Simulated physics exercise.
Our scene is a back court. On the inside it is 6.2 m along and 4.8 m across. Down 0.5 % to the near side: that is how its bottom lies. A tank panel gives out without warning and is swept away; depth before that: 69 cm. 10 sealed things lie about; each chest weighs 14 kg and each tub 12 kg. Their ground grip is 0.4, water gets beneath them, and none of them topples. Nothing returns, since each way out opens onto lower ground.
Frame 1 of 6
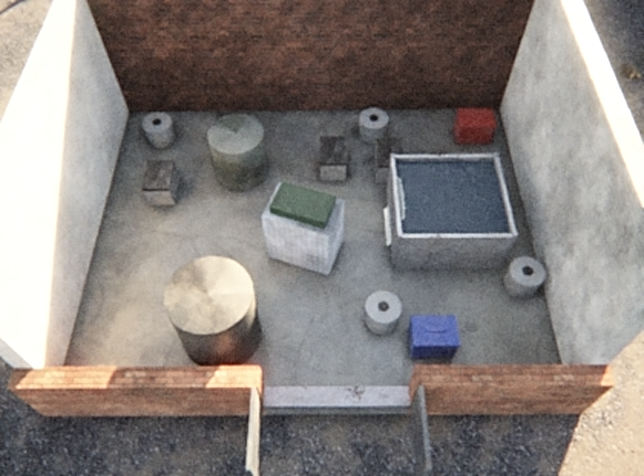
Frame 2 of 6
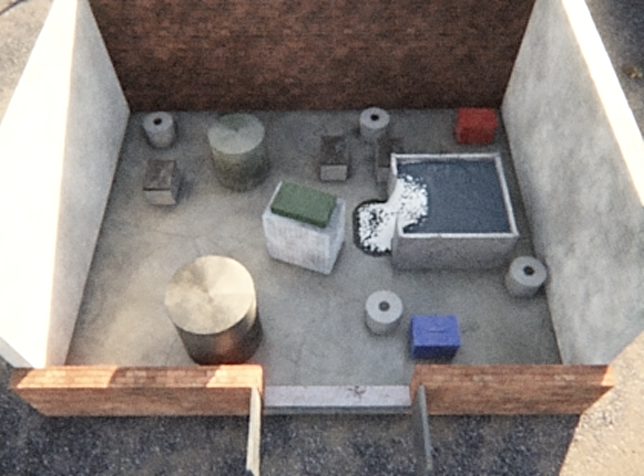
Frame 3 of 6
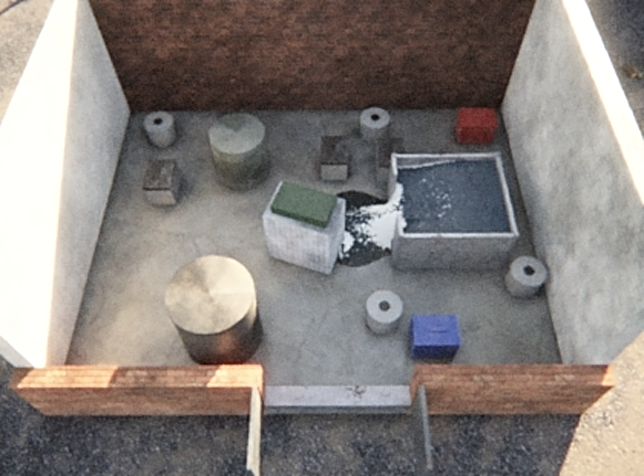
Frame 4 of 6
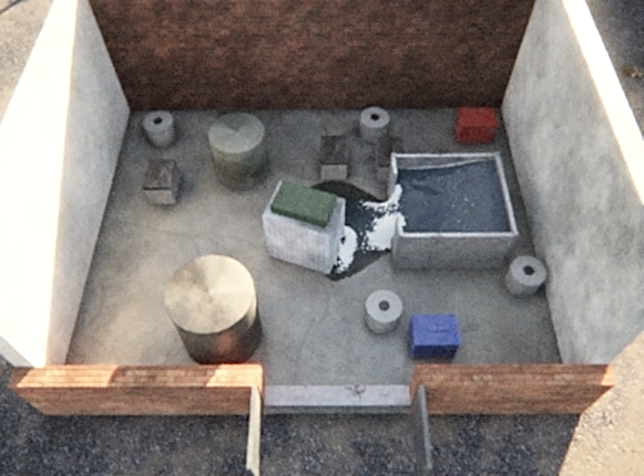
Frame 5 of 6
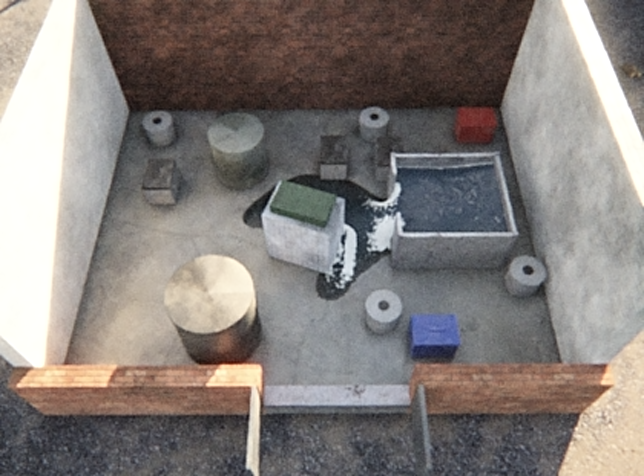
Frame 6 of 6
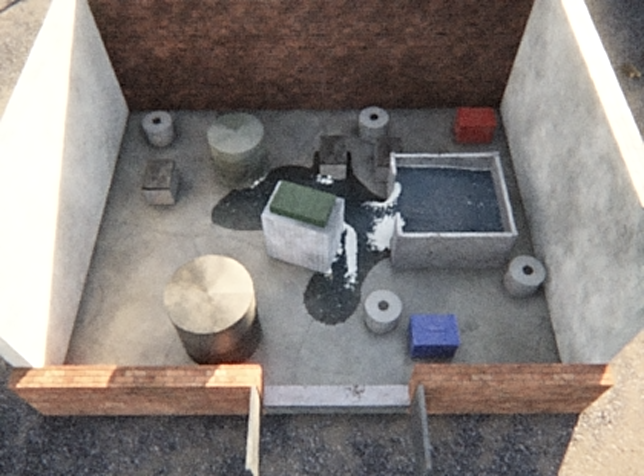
A walled back court with a concrete floor is seen from high above its near side, where a gap opens in the low brick wall. A water-filled tank stands right of centre beside a pale block with a green top, among two large drums, small grey cylinders and blocks, a red chest far right and a blue one nearer. The tank's left side opens and foaming water pours out, reaches the pale block and spreads around it in a dark pool, while the objects and camera stay still.
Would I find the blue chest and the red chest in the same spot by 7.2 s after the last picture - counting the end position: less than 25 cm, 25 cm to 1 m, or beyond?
My prediction: Blue chest: More or less unmoved; red chest: More or less unmoved.
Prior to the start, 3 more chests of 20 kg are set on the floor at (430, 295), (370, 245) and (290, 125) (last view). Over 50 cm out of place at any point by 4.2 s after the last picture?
Listed order gives within the limit, above the limit, above the limit.
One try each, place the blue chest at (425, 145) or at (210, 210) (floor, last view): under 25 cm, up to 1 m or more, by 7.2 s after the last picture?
Outcomes in order: It sits still; it is taken a long way.
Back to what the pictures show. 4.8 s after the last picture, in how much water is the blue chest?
0 cm, roughly.
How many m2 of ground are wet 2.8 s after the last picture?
21 m2.
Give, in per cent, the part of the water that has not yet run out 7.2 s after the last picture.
84 %.
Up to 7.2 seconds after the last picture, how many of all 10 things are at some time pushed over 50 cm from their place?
The tally stands at 1.
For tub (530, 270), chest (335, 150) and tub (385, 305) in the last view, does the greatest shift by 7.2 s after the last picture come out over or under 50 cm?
Well, going one by one, it's not that far, not that far and not that far.
Then, 0.9 s after the last picture the blue chest is near (435, 329), 0.0 m from its start, aground; the red chest is near (477, 116), 0.0 m from its start, aground; 0 of 10 are out; 0 afloat.
Then, 2.8 s after the last picture the blue chest is near (435, 329), 0.0 m from its start, aground; the red chest is near (477, 116), 0.0 m from its start, aground; 0 of 10 are out; 0 afloat.
Then, 4.8 s after the last picture the blue chest is near (435, 329), 0.0 m from its start, aground; the red chest is near (477, 116), 0.0 m from its start, aground; 0 of 10 are out; 0 afloat.
Then, 7.2 s after the last picture the blue chest is near (435, 329), 0.0 m from its start, aground; the red chest is near (477, 116), 0.0 m from its start, aground; 0 of 10 are out; 0 afloat.
